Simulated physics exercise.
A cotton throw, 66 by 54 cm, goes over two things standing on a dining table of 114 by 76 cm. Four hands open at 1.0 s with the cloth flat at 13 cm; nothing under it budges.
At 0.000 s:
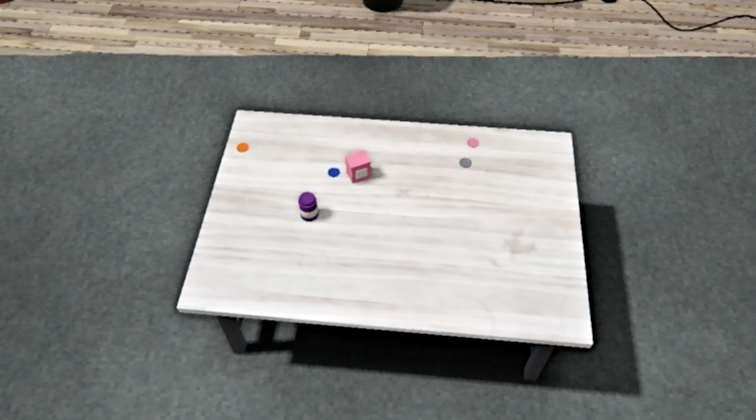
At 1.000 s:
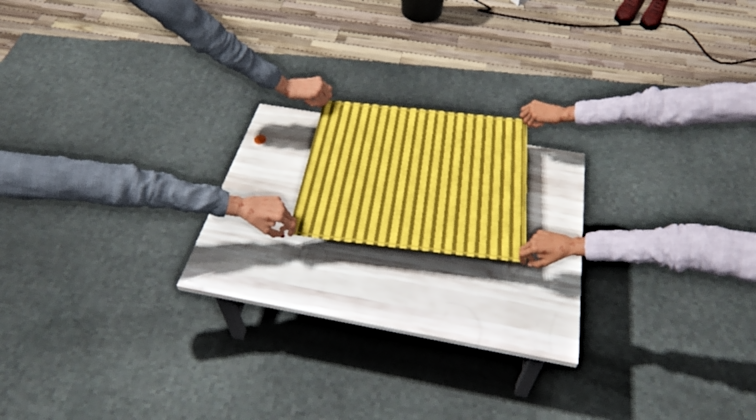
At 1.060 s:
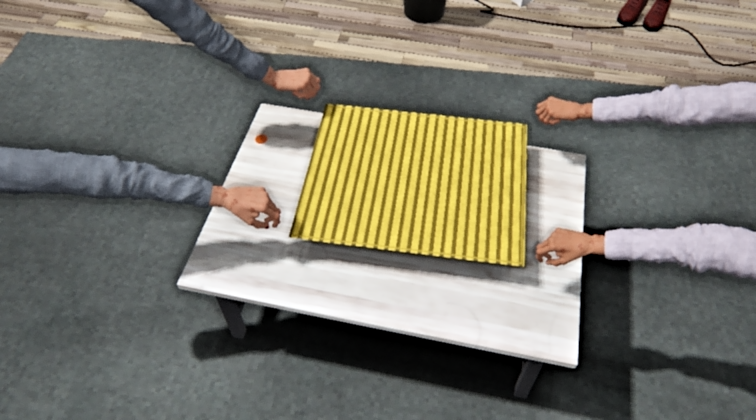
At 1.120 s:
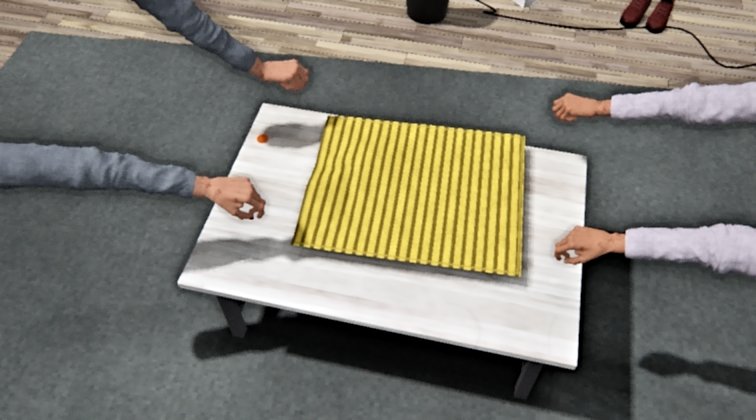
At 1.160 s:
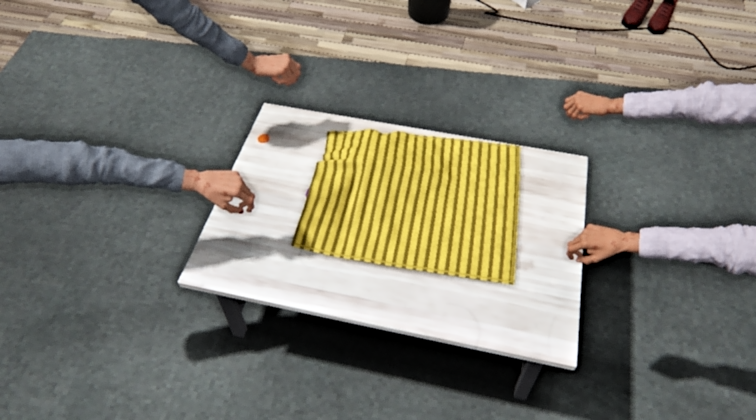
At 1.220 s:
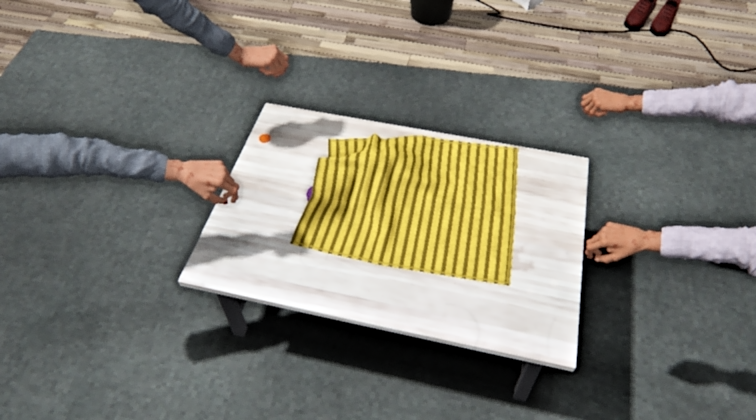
Yellow striped cloth dropping from four opening hands onto a pale table, draping over a pink box and a purple jar.
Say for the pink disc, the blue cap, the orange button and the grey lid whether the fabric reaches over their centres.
In order: The pink disc vanishes under it; the blue cap vanishes under it; the orange button stays uncovered; the grey lid gets covered.
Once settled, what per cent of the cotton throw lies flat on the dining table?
Some 60 per cent of it.
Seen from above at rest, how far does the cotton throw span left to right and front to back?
Some 68 cm across and 56 cm deep.
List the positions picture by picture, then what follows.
In the first picture, pink disc (473, 142); blue cap (334, 172); orange button (243, 147); grey lid (466, 162); pink box (358, 158), 8 cm tall; purple jar (307, 198), 9 cm tall.
In the second picture, cotton throw corners (288, 234) (324, 100) (527, 120) (525, 262); highest point 13 cm, lowest 13 cm.
In the third picture, cotton throw corners (289, 237) (326, 104); highest point 11 cm, lowest 11 cm.
In the fourth picture, cotton throw corners (291, 245) (328, 116); highest point 10 cm, lowest 6 cm.
In the fifth picture, cotton throw corners (291, 246) (328, 132); highest point 10 cm, lowest 1 cm.
In the sixth picture, cotton throw corners (290, 243) (328, 140) (518, 148) (510, 286); highest point 10 cm, lowest 0 cm.
At 1.4 s, 60 % of it is down, spanning 67 by 56 cm, above pink disc, grey lid, blue cap.
At 1.6 s, 60 % of it is down, spanning 67 by 56 cm, above pink disc, grey lid, blue cap.
At 1.7 s, 60 % of it is down, spanning 67 by 56 cm, above pink disc, grey lid, blue cap.
At 1.9 s, 60 % of it is down, spanning 67 by 56 cm, above pink disc, grey lid, blue cap.
At 2.7 s, 60 % of it is down, spanning 67 by 56 cm, above pink disc, grey lid, blue cap.
